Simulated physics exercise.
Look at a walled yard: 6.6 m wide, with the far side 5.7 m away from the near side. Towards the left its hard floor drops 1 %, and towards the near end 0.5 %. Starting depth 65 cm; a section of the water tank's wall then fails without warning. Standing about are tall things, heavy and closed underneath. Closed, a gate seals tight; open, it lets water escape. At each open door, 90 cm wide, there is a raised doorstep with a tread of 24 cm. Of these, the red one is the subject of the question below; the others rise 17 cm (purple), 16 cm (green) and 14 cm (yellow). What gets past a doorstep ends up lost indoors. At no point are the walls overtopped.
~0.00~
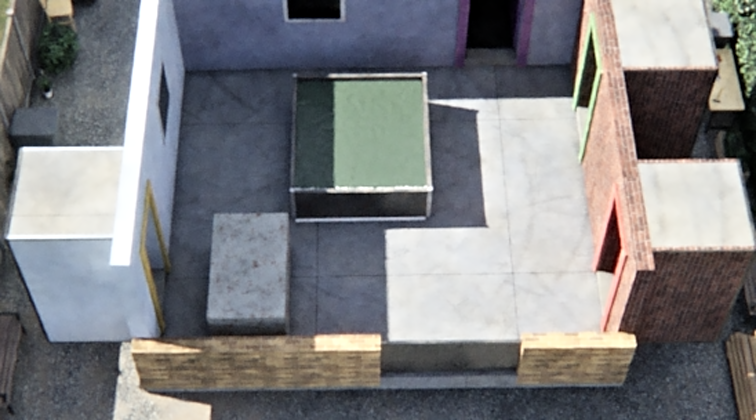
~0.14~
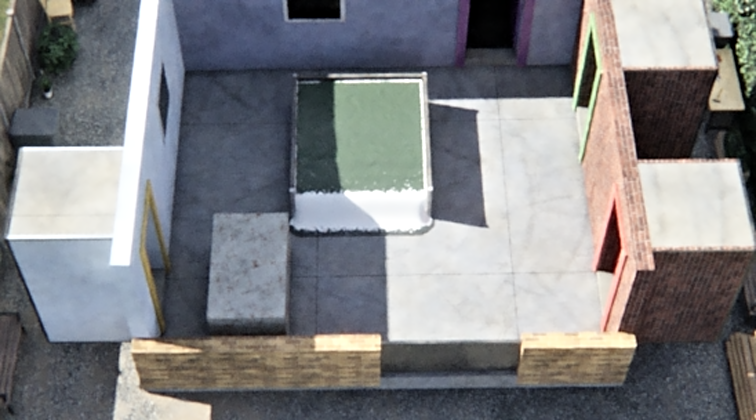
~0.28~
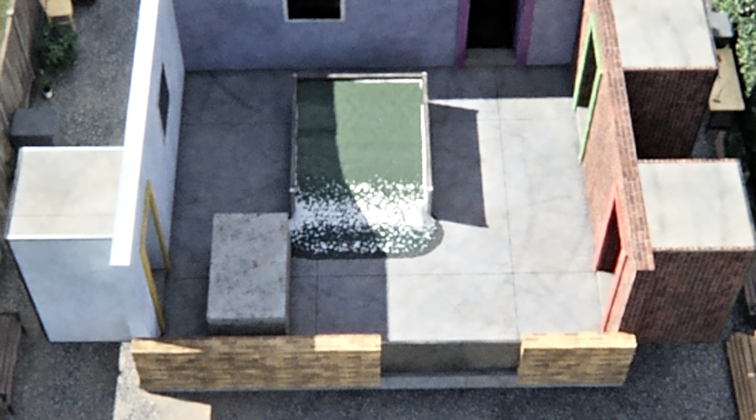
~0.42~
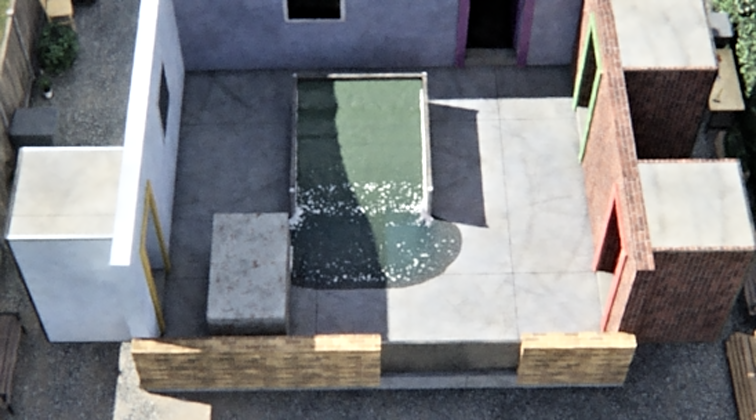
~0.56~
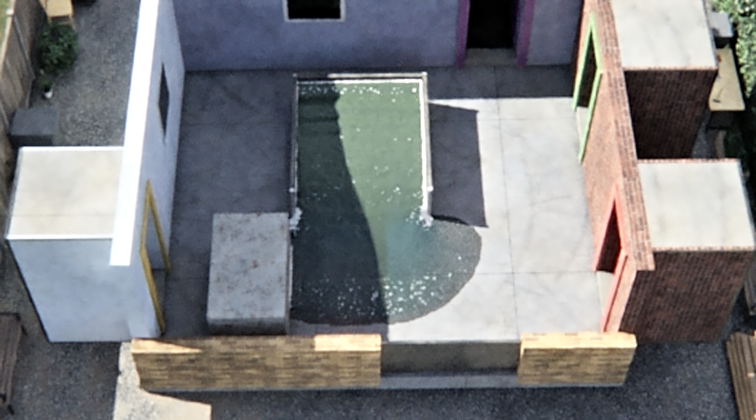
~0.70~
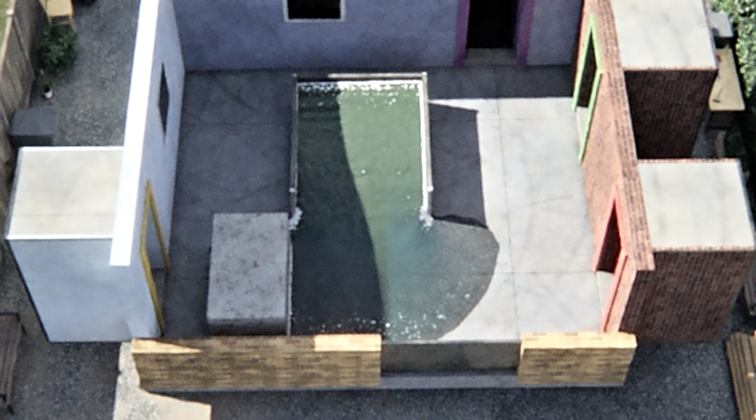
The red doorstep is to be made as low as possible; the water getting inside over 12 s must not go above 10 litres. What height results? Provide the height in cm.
It would have to be roughly 25 cm high.
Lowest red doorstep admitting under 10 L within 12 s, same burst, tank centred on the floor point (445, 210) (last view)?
A height near 28 cm.
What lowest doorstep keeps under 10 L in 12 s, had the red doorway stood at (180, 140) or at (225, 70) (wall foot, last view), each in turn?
12.0 and 12.5 cm.
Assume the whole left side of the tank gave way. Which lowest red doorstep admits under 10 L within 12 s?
Then the minimum is about 9.0 cm.
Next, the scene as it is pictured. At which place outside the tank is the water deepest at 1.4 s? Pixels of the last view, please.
(307, 364).
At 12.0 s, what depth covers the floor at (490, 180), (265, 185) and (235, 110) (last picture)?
Going through the spots in order gives 7, 11 and 9 centimetres.
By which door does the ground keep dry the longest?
That would be the purple door.
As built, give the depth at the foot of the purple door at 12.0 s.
8.0 cm.
After 1.4 s water covers 35 % of the floor, deepest (46 cm) near (307, 364); it has not reached the red door.
After 3.0 s water covers 50 % of the floor, deepest (37 cm) near (601, 359); 22 cm at the red door, 18 litres in over its 7 cm doorstep.
After 12.0 s water covers 100 % of the floor, deepest (17 cm) near (263, 241); 3 cm at the red door, 278 litres in over its 7 cm doorstep.
At the red door as built, the water arrived by 2.4 s and peaked near 25 cm at 3.6 s.
Run again over the same 12 s with other heights there, 27 litres in over 21.5 cm, 1 litre over 29 cm. The limit of 10 litres is kept from about 25 cm up.
